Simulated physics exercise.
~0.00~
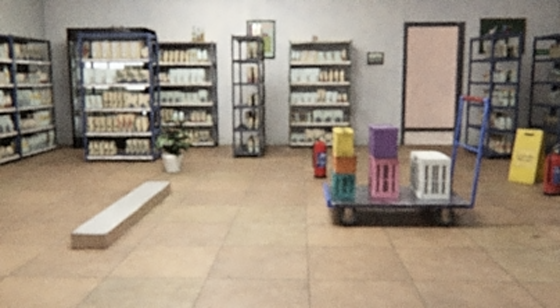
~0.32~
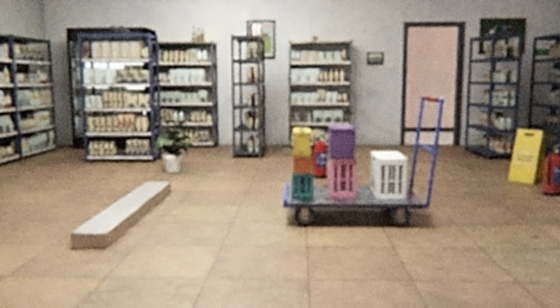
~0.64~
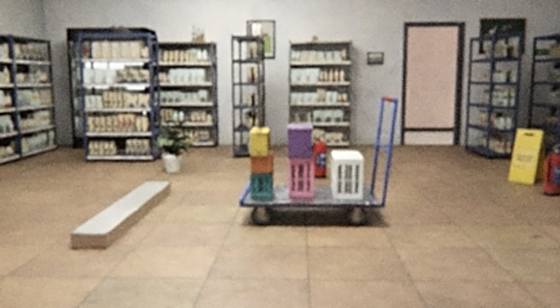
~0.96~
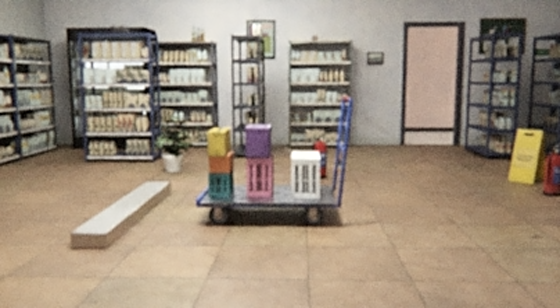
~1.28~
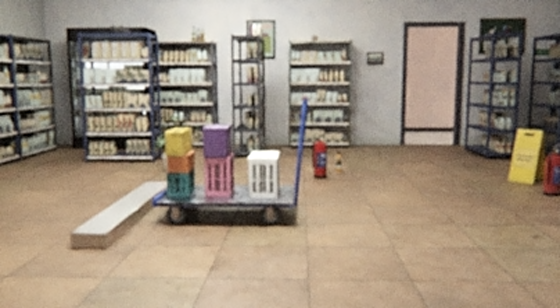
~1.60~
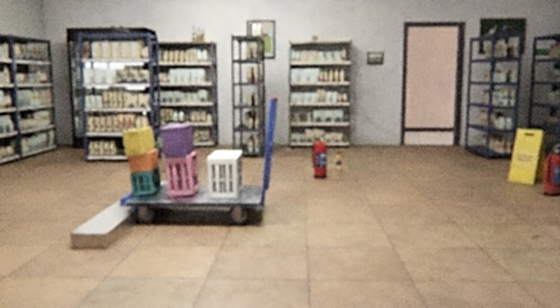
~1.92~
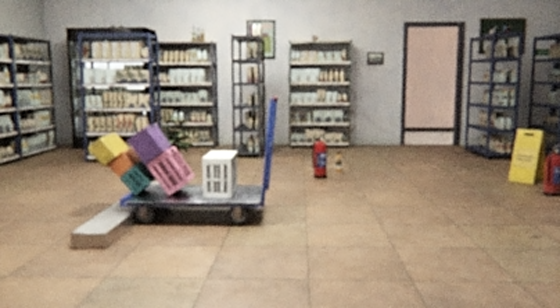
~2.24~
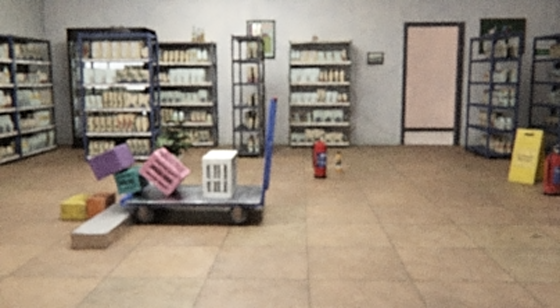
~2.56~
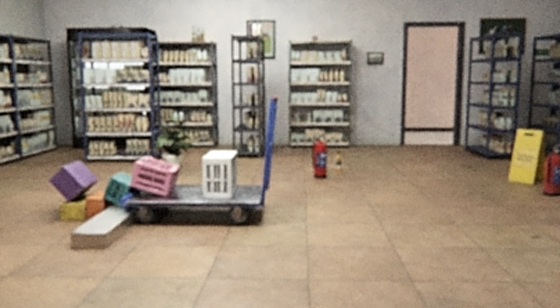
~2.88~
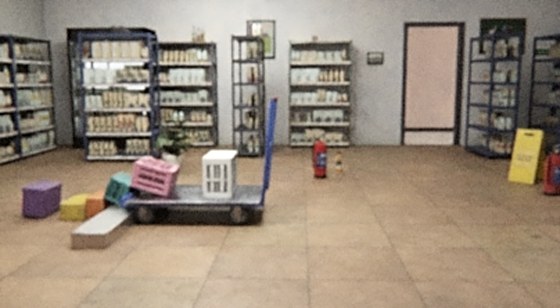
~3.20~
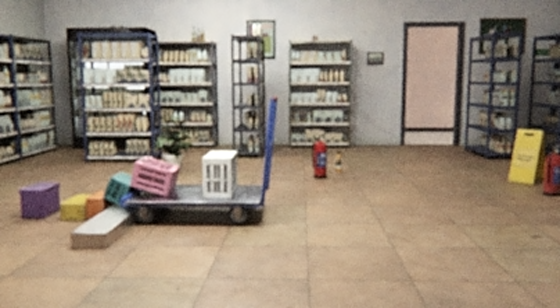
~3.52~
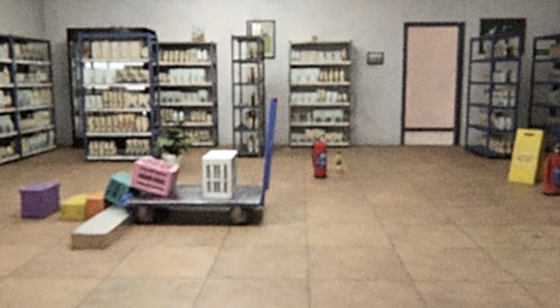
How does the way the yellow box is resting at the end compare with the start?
At the start the yellow box stands upright on top of the stack on the trolley, and at the end it lies on its side on the floor.
In a storeroom, a loaded trolley rolls left, stops at a sill, and spills several boxes.
